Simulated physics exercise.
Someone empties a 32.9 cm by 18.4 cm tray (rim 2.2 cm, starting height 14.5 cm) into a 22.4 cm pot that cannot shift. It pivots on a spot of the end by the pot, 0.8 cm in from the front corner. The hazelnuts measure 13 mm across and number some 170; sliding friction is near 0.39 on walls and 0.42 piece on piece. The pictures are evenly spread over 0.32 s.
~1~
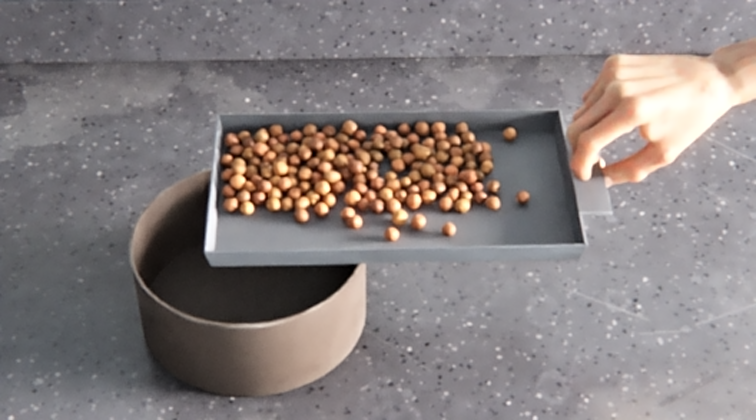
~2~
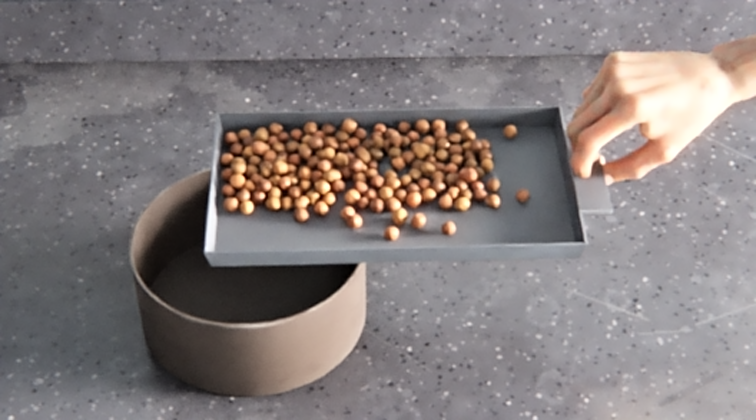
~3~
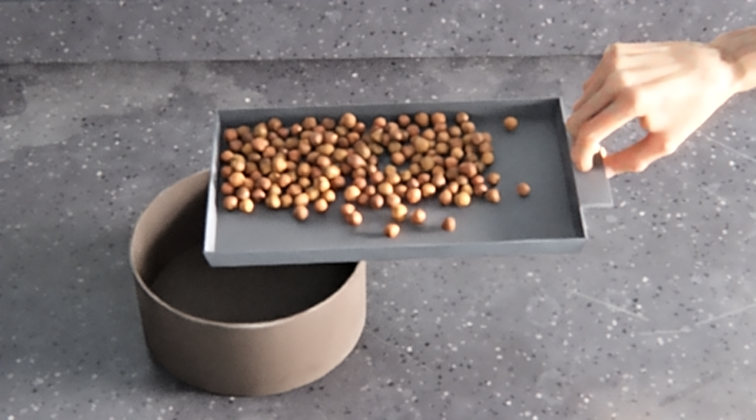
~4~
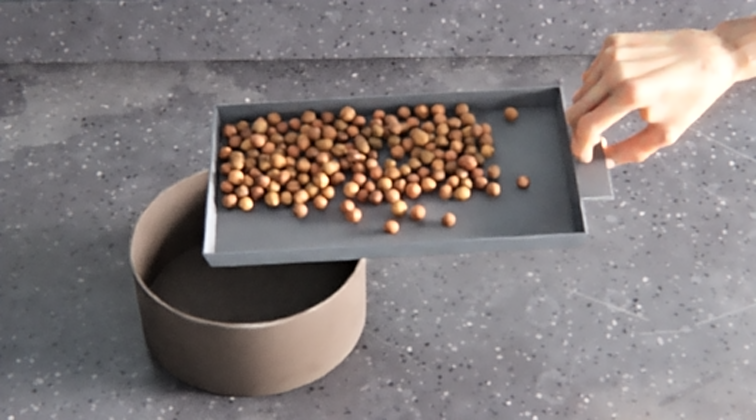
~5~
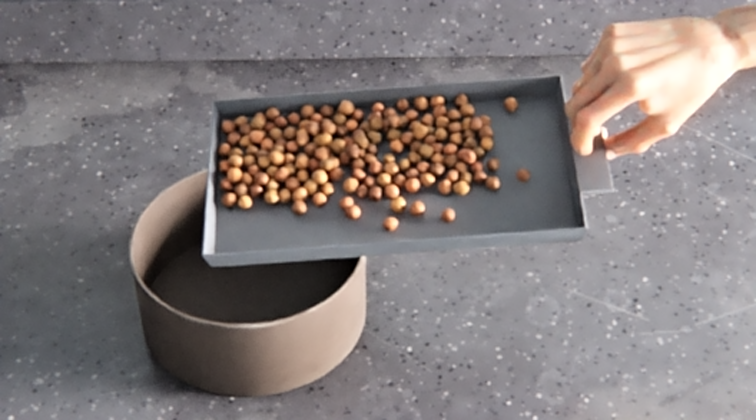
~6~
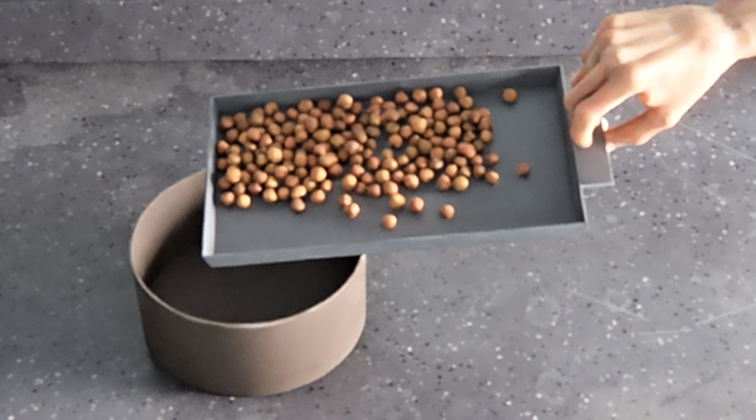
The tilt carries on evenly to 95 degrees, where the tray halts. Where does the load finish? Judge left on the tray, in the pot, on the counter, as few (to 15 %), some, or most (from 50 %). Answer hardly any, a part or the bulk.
Left on the tray: Hardly any; in the pot: Hardly any; on the counter: The bulk.
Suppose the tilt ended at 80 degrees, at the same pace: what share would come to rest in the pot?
In that case some 0 per cent.
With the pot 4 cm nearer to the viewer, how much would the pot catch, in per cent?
Then about 55 per cent.
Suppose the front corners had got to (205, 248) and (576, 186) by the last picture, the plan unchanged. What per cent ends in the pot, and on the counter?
Pot 80, counter 20.
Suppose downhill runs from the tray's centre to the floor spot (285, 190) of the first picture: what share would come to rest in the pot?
About 80 per cent.
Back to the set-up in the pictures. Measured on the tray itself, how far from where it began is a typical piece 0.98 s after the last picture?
Roughly 7 cm.
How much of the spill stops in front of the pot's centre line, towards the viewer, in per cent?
Some 100 per cent.
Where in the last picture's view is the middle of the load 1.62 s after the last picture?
Around (252, 180).
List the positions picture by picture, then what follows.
Tray tilt 0 degrees, front corners at (210, 248) and (581, 242); middle of the pieces at (360, 172); pot at (248, 239), in the first picture.
Tray tilt 1 degrees, front corners at (210, 248) and (581, 240); middle of the pieces at (360, 170), in the second picture.
Tray tilt 3 degrees, front corners at (209, 249) and (581, 235); middle of the pieces at (360, 166), in the third picture.
Tray tilt 5 degrees, front corners at (209, 250) and (582, 230), lowest corner left front; middle of the pieces at (360, 160), in the fourth picture.
Tray tilt 8 degrees, front corners at (208, 251) and (581, 225), lowest corner left front; middle of the pieces at (359, 155), in the fifth picture.
Tray tilt 11 degrees, front corners at (207, 252) and (581, 220), lowest corner left front; middle of the pieces at (358, 150); pot at (248, 239), in the sixth picture.
Then, 0.98 s after the last picture, tilt 50 degrees; the tray holds 100 %, the pot 0 %.
Then, 1.62 s after the last picture, tilt 76 degrees; the tray holds 100 %, the pot 0 %.
Then, 2.32 s after the last picture, tilt 95 degrees; the tray holds 5 %, the pot 0 %.
In the end, tray 0 %, pot 0 %, counter 100 %.
